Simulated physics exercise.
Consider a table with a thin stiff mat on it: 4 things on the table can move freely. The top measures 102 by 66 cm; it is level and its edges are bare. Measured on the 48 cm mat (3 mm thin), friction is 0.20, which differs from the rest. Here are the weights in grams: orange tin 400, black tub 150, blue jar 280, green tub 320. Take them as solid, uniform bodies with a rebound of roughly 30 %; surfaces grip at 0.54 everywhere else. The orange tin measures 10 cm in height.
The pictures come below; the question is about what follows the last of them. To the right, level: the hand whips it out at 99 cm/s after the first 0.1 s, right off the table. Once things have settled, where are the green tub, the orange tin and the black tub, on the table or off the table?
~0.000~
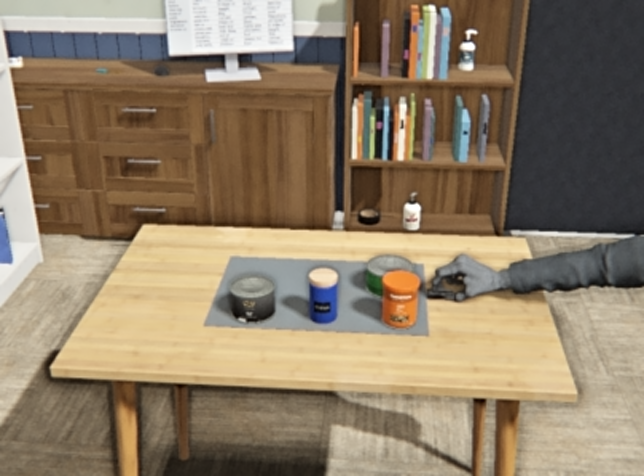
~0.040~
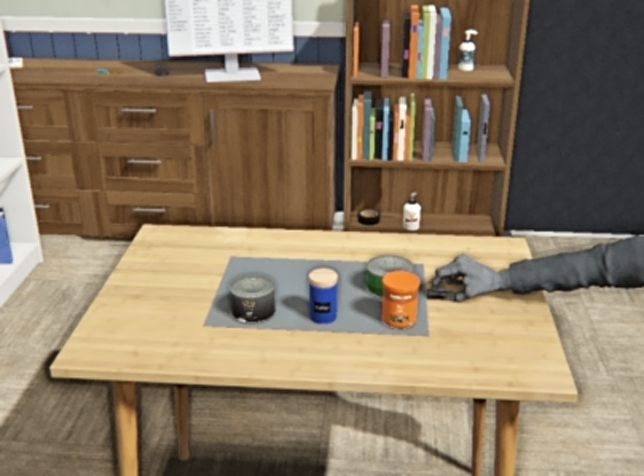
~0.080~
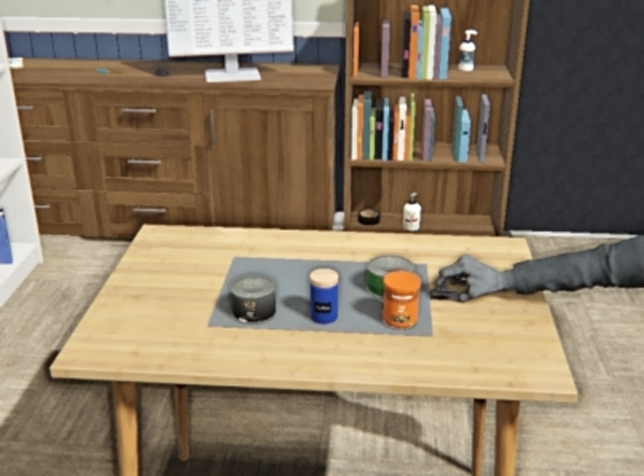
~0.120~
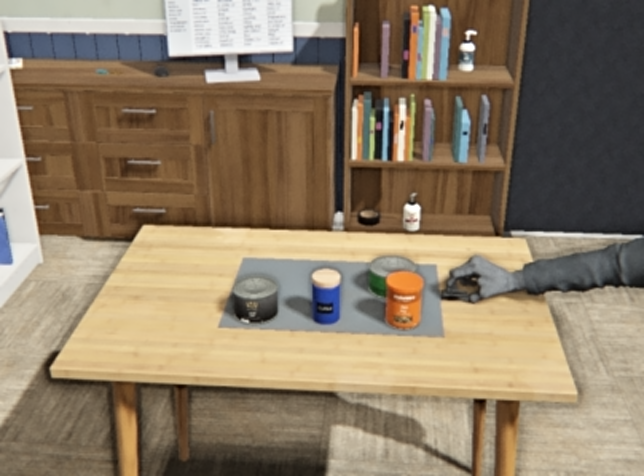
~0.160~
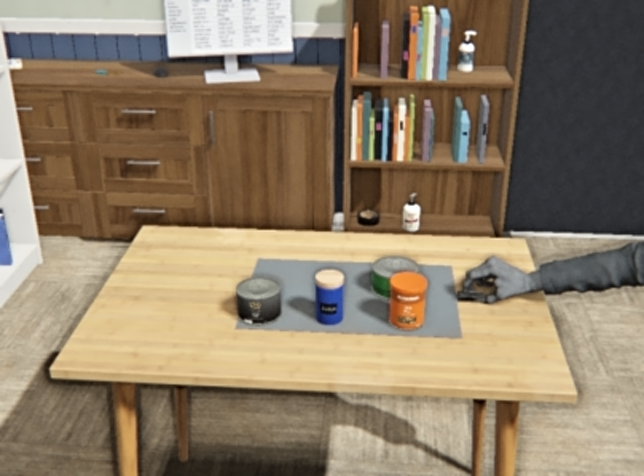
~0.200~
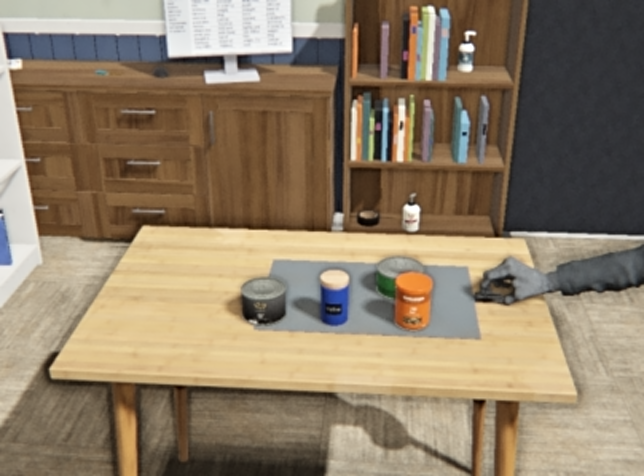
Green tub: Off the table; orange tin: Off the table; black tub: On the table.
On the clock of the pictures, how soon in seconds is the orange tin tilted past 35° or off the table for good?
Around 0.6 s on the clock.
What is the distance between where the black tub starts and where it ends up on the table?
Start to finish, roughly 7 cm.
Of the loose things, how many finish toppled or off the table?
In all, 3.
By 0.50 s, 41 cm of pull; orange tin 22 cm from its spot near (503, 306); green tub 21 cm from its spot near (481, 281); black tub 7 cm from its spot near (286, 303).
By 0.70 s, 60 cm of pull; orange tin and green tub now off the table; black tub 7 cm from its spot near (286, 303); blue jar 40 cm from its spot.
By 0.90 s, 80 cm of pull; blue jar now off the table; black tub 7 cm from its spot near (286, 303).
By 1.10 s, 94 cm of pull; black tub 7 cm from its spot near (286, 303).
When it is over (1.8 s), off the table, orange tin, blue jar and green tub; not toppled but over 6 cm from the start, black tub.
